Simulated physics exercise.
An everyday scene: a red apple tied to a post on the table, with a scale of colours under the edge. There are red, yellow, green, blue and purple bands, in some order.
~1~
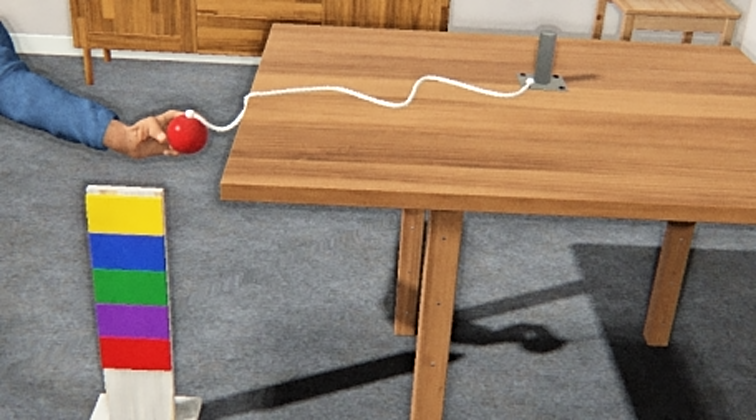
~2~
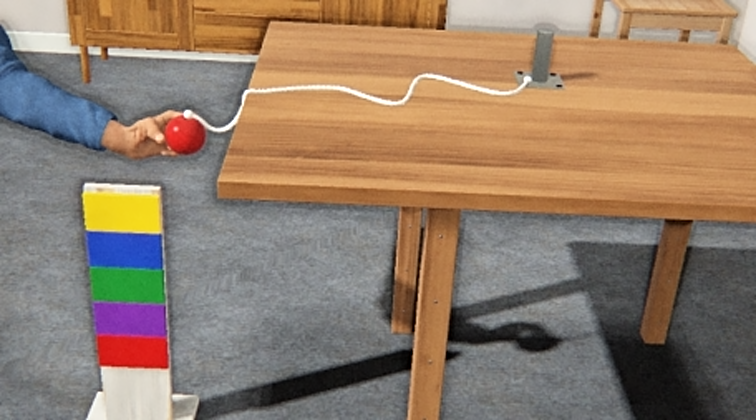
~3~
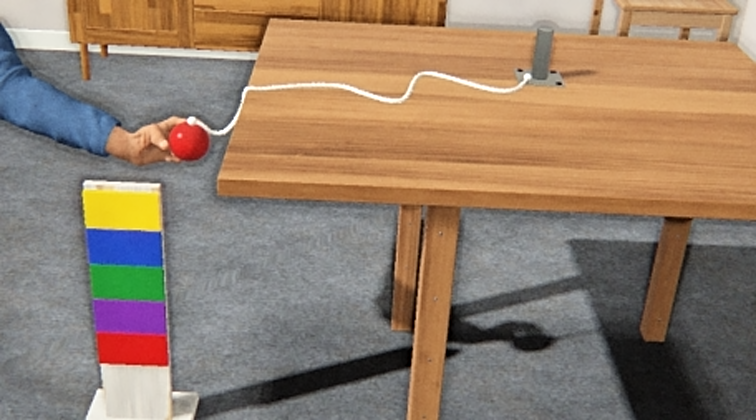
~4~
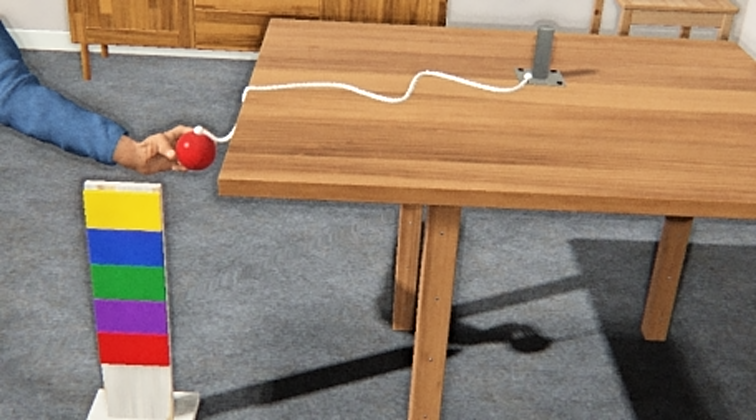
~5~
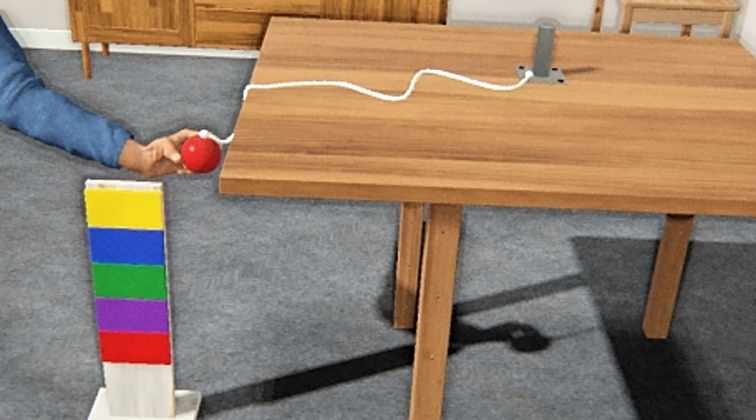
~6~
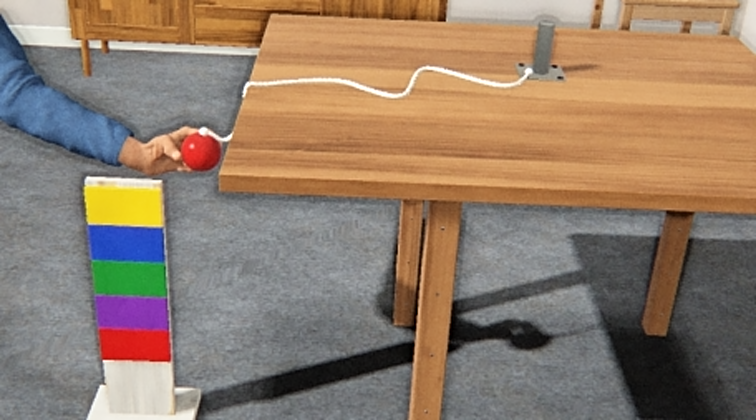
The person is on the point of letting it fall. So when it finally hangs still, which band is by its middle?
At green.
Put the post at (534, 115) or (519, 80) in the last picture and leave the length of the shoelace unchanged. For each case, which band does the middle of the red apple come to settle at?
Purple; purple.
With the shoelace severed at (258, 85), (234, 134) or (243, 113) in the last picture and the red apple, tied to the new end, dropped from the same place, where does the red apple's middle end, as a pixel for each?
The three cuts give roughly (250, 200), (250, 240) and (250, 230) respectively.
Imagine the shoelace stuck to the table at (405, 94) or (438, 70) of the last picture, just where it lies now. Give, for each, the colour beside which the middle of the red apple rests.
In order: Yellow; blue.
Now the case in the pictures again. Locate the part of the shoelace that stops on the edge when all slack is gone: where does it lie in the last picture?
At (351, 84).
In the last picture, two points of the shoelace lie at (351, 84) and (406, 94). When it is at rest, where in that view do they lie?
(248, 89) and (313, 80), approximately.
A little later, apple near (258, 270); level with green.
Next, apple near (244, 274); level with green.
When it is over, apple near (249, 274); level with green. Its middle rests at the green band.
